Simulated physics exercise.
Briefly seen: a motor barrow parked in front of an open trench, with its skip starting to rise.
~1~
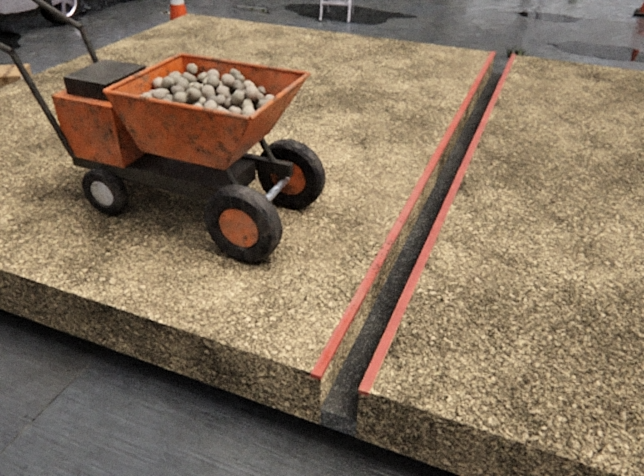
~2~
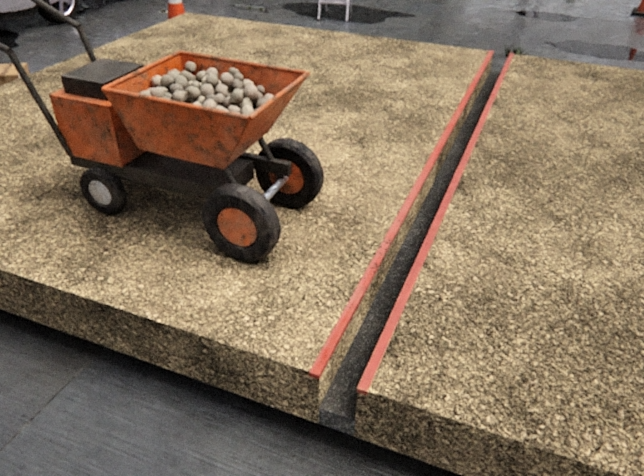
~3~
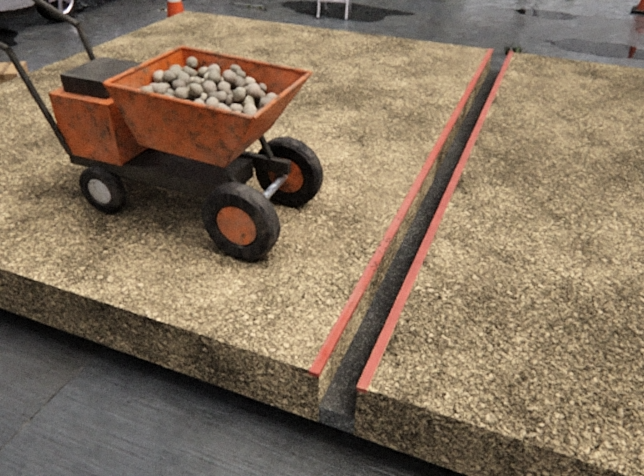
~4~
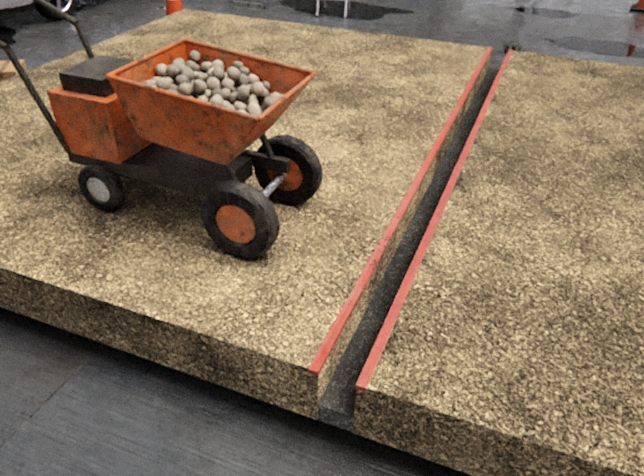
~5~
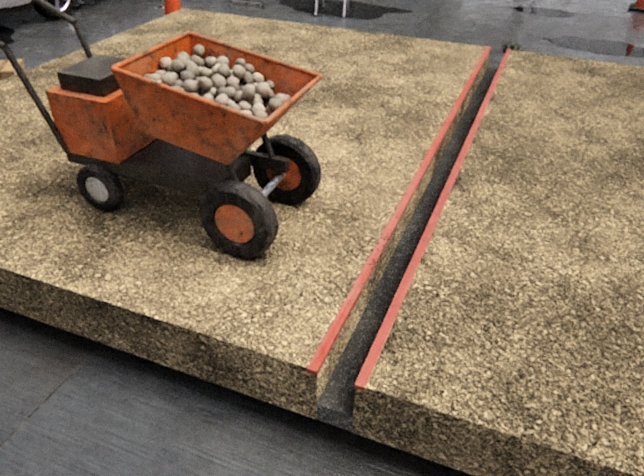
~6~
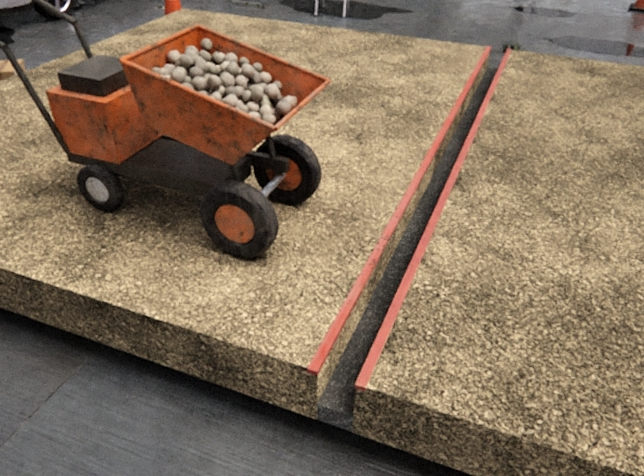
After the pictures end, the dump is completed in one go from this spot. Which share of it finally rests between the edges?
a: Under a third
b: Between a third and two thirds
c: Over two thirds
b, between a third and two thirds.
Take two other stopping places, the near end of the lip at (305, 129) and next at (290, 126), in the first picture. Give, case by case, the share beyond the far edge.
I'd put it at around 90 percent the first time and 80 percent the second.
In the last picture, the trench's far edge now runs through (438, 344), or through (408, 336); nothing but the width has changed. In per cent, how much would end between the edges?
Lab note: Case 1 near 100 percent, case 2 near 90 percent.
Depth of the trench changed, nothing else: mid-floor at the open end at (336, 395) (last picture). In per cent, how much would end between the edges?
Around 40 per cent.
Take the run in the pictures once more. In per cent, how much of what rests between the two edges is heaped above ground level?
I'd put it near 25 in a hundred.
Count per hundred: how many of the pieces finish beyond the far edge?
Share: Near 40 %.
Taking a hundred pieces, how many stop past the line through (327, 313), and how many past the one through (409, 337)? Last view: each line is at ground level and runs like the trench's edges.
Close to 100 % and 30 %, in that order.
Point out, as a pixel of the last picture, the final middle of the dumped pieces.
Roughly at pixel (405, 257).
Just after the last frame, skip tipped steeply; every one in the skip.
A moment on, skip tipped right over; the larger part in the skip; about a tenth in or heaped over the trench; just a few beyond it; about a tenth falling.
Further on, skip tipped right over; roughly a quarter in the skip; just a few short of the trench; roughly a third in or heaped over the trench; roughly a third beyond it; just a few falling.
When it is over, skip tipped right over; about a tenth short of the trench; roughly half in or heaped over the trench; roughly a third beyond it.
